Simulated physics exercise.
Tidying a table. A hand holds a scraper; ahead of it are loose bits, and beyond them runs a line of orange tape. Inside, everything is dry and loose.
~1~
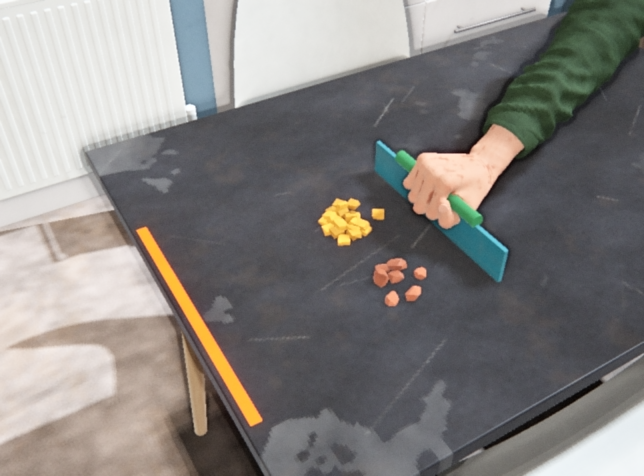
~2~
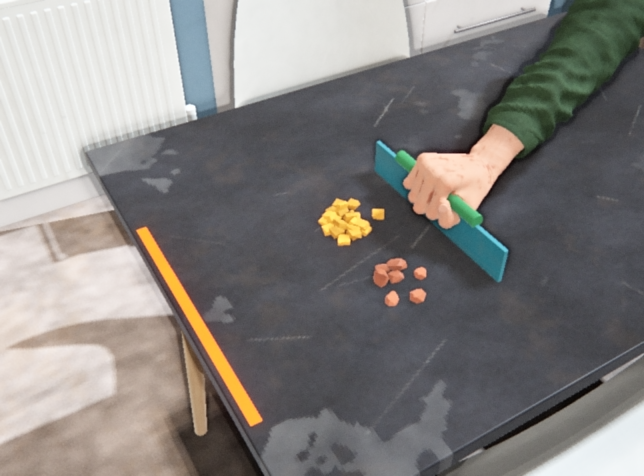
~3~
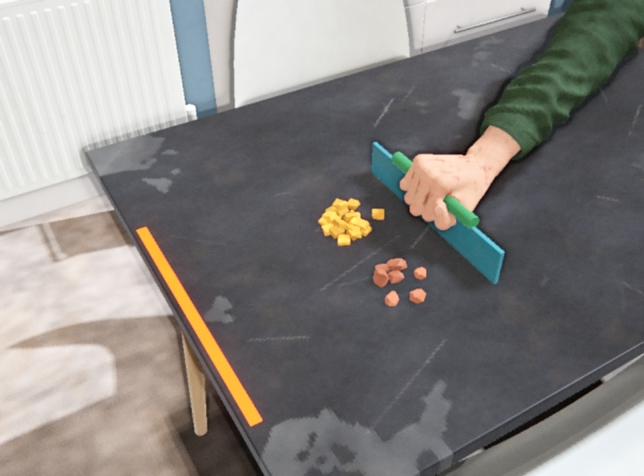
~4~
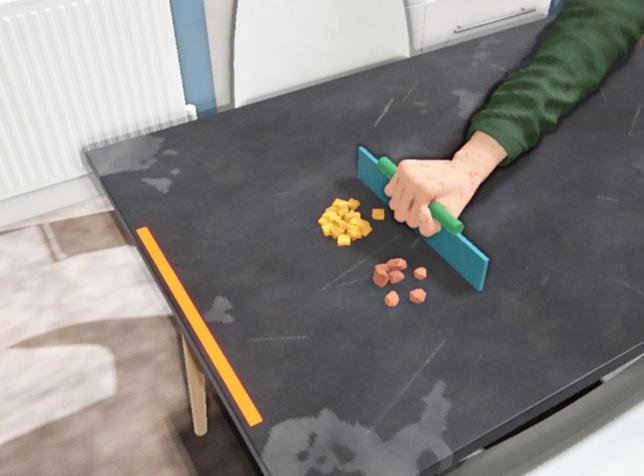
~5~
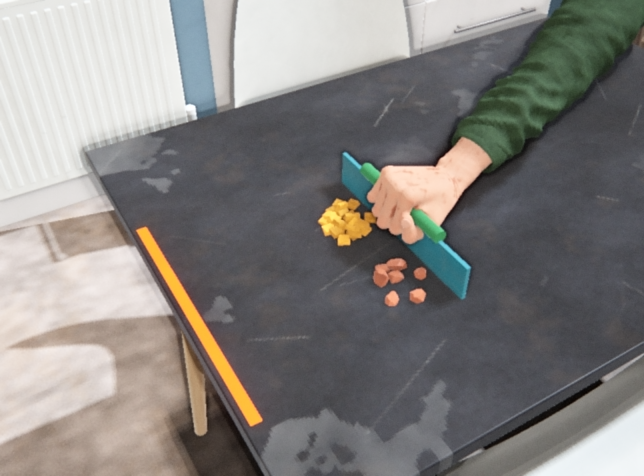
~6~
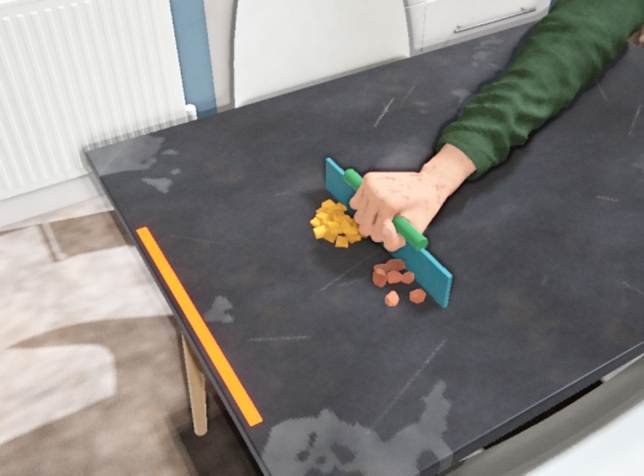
In the video, a hand in a green sleeve holds a blue scraper still on a dark table, then slides it left toward small yellow and reddish-brown bits, nudging most of the yellow pile and a few brown pieces slightly.
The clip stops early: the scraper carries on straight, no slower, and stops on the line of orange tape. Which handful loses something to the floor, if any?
Near handful: Some of it falls. Far handful: Some of it falls.
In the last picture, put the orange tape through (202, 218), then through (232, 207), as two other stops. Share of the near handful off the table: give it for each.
Lab note - share off: About 0% and about 0%.
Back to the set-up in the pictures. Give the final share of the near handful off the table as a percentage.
Share: Approx. 100 in a hundred.
Then, 0.77 s past the last view, scraper still moving, near (287, 249); near handful all on the table, its front near (286, 309); far handful all on the table, its front near (240, 268).
Then, 1.57 s past the last view, scraper stopped at the orange tape; near handful about half over the edge; far handful about two thirds over the edge.
Then, 1.85 s past the last view, scraper stopped at the orange tape; near handful all over the edge; far handful all over the edge.
Finally, scraper stopped at the orange tape; near handful all over the edge; far handful all over the edge.
